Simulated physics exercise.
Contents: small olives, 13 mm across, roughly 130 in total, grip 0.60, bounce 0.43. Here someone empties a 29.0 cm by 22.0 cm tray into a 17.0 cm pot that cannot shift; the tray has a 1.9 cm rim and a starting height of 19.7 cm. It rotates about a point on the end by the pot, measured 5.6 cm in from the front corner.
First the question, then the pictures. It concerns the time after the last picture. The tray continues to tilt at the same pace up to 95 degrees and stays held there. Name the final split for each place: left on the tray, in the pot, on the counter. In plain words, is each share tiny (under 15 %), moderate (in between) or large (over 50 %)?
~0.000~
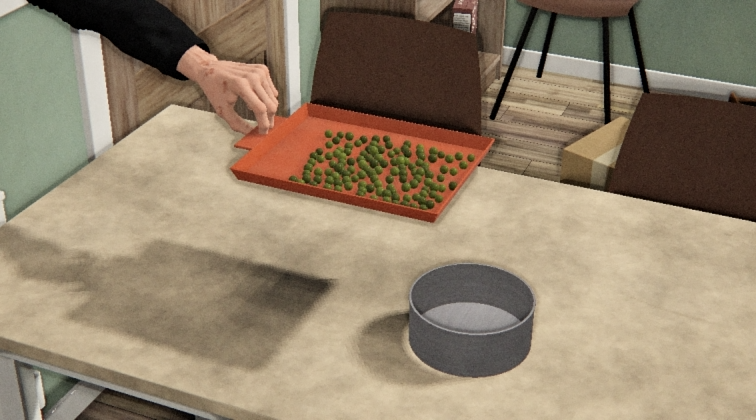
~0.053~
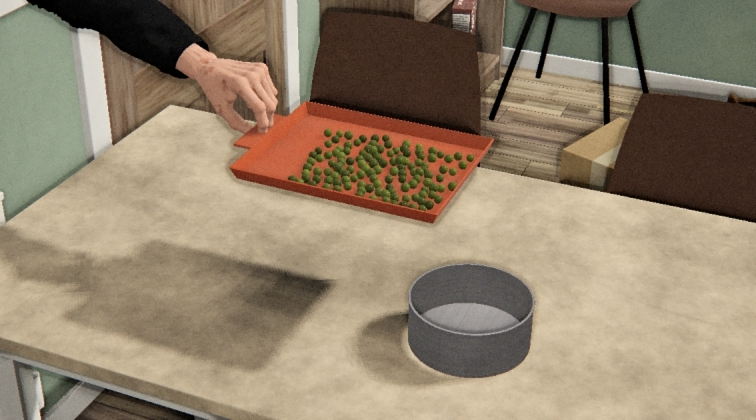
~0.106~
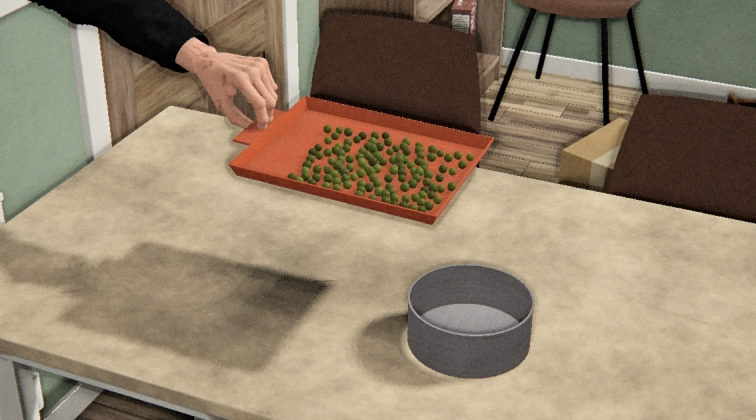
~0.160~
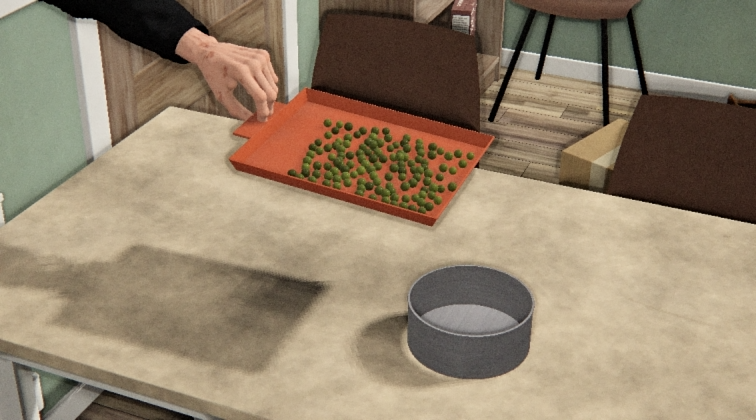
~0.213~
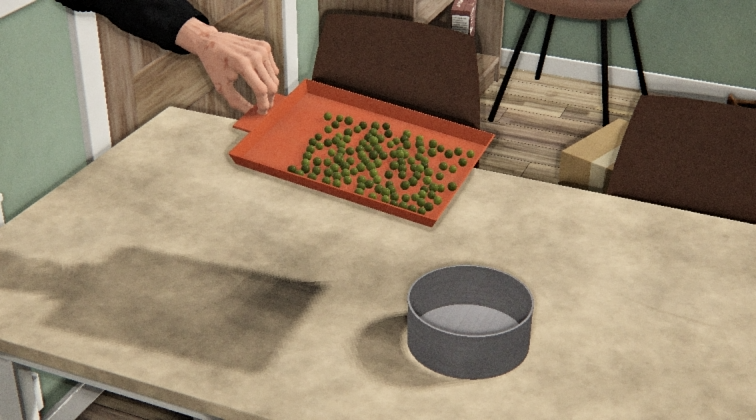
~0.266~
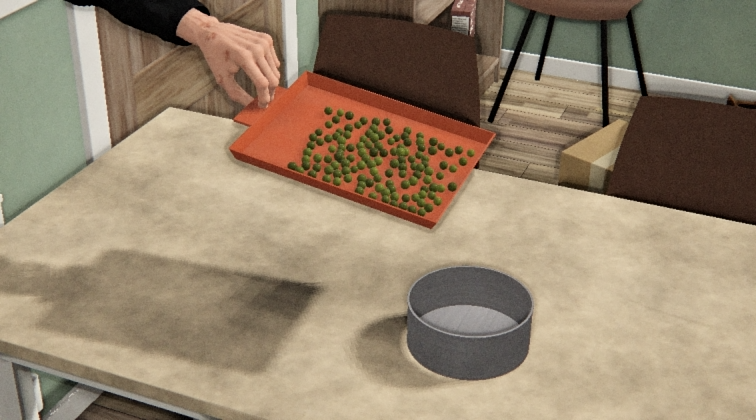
Outcome: Tray: A small portion; pot: The main portion; counter: A small portion.
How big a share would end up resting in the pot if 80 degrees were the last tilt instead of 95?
I'd say close to 90 percent.
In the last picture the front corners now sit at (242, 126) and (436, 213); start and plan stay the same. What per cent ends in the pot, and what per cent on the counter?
Per cent by place - pot 50, counter 50.
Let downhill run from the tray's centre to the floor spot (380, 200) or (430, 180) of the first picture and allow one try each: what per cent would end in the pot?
Approximately 65 percent, then 75 percent.
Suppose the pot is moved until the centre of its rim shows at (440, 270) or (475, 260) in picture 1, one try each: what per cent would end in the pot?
I'd say some 20 per cent for the first and some 0 per cent for the second.
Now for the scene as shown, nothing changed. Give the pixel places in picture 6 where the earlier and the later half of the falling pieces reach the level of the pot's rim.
First near (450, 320), then at (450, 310).
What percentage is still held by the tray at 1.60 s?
It works out to near 100 per cent of the load.
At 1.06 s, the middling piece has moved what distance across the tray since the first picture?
By then it sits near 5 cm from where it began.
After 1.06 s, tilt 49 degrees; the tray holds 100 %, the pot 0 %.
Then, at 1.60 s, tilt 76 degrees; the tray holds 100 %, the pot 0 %.
After 2.19 s, tilt 95 degrees; the tray holds 0 %, the pot 90 %.
By 2.7 s all is still; tray 0 %, pot 95 %, counter 5 %.
